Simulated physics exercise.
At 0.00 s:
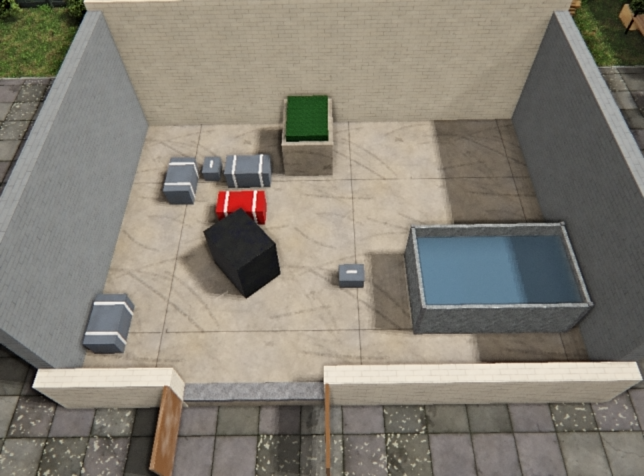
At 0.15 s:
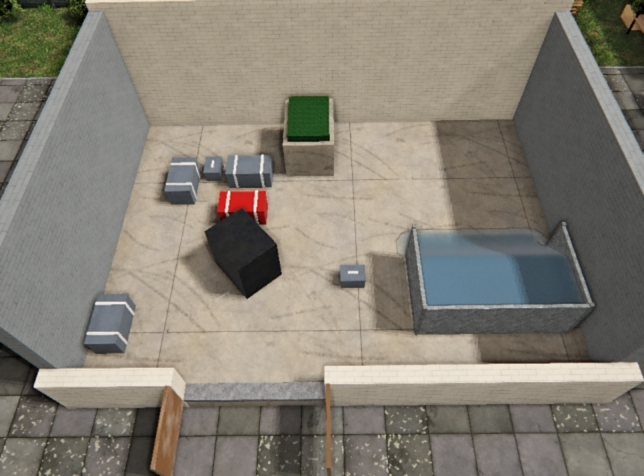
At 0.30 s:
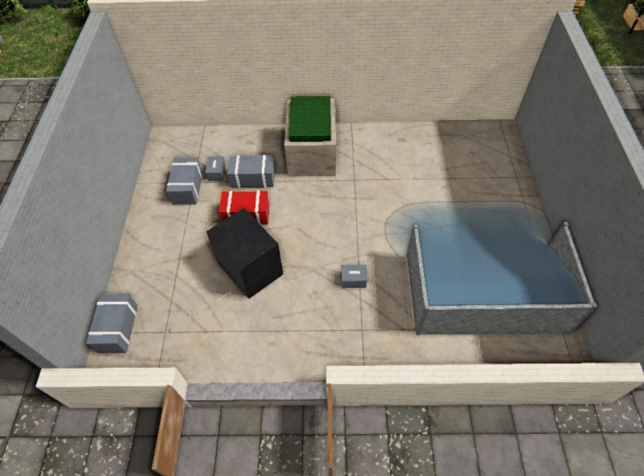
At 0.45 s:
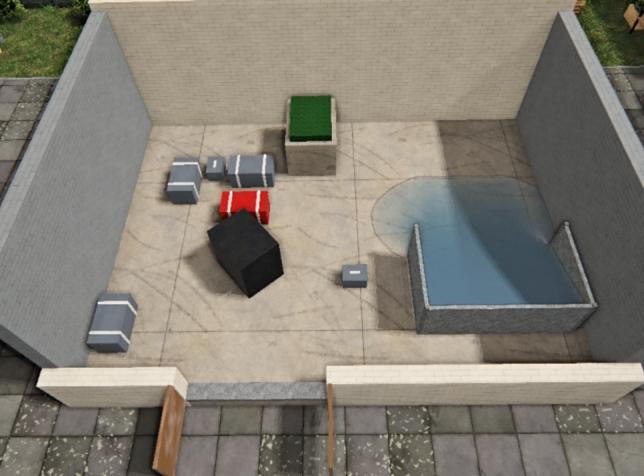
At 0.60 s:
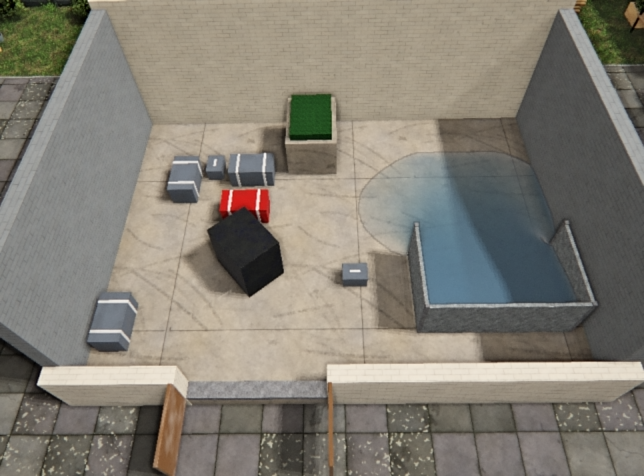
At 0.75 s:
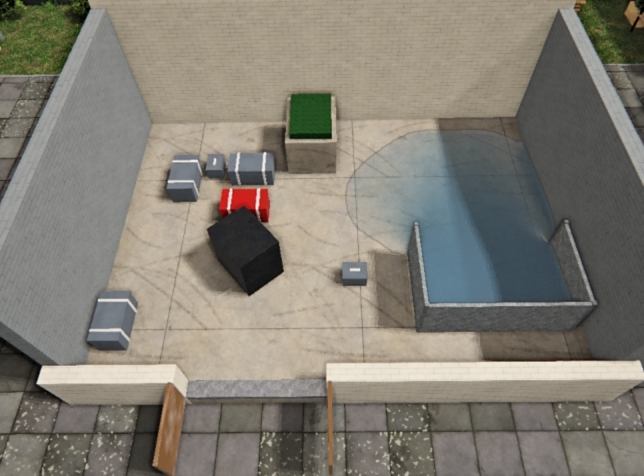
A big stone tank of water in a walled yard lost its back side, and the water spread steadily across the floor toward the back wall, while the red trunk and gray boxes stayed put.
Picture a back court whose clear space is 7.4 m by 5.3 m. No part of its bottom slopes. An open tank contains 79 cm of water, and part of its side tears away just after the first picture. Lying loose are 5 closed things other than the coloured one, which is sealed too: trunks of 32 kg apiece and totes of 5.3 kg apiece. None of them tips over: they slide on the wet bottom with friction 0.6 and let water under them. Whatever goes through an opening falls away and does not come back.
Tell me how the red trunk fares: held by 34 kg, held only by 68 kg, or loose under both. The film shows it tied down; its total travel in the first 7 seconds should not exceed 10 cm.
The red trunk is held by 34 kg.
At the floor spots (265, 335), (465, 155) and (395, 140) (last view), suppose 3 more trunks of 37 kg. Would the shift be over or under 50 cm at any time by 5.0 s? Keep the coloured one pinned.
In that order: Not as far, then farther, then farther.
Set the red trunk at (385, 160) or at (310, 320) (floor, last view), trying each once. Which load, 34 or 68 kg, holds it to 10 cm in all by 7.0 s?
Well, nothing does it for the first, just the big one for the second.
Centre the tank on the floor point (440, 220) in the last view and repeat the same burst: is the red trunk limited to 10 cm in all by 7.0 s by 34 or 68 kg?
In that case the lighter mass suffices.
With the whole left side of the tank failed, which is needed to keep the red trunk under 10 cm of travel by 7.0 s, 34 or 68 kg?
Note: No mass sufficient.
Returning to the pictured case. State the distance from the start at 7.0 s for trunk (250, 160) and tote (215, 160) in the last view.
Taking them in order, that's 0 centimetres and 5 centimetres.
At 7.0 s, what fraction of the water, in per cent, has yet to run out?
92 %.
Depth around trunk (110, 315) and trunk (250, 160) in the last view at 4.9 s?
First roughly 0 cm, second roughly 3 cm.
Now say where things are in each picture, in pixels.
The red trunk at (241, 201), on the bottom; water covers 2.9 m2; 0 of 6 have shifted, in the first picture.
The red trunk at (242, 201) rests on the ground; water covers 4.3 m2; 0 of 6 have shifted, in the second picture.
The red trunk at (243, 201) rests on the ground; 5.9 m2 under water; 0 of 6 have shifted, in the third picture.
The red trunk at (244, 201) rests on the ground; 7.8 m2 under water; 0 of 6 have shifted, in the fourth picture.
The red trunk at (244, 200), on the bottom; water covers 9.7 m2; 0 of 6 have shifted, in the fifth picture.
The red trunk at (244, 199), on the bottom; 11.8 m2 under water; 0 of 6 have shifted, in the sixth picture.
After 1.4 s the red trunk would be 0 cm from its start with 34 kg and 0 cm from its start with 68 kg; 0 cm of water round it then.
After 3.1 s the red trunk would be 0 cm from its start with 34 kg and 0 cm from its start with 68 kg; 1 cm of water round it then.
After 4.9 s the red trunk would be 0 cm from its start with 34 kg and 0 cm from its start with 68 kg; 5 cm of water round it then.
After 7.0 s the red trunk would be 0 cm from its start with 34 kg and 0 cm from its start with 68 kg; 5 cm of water round it then.
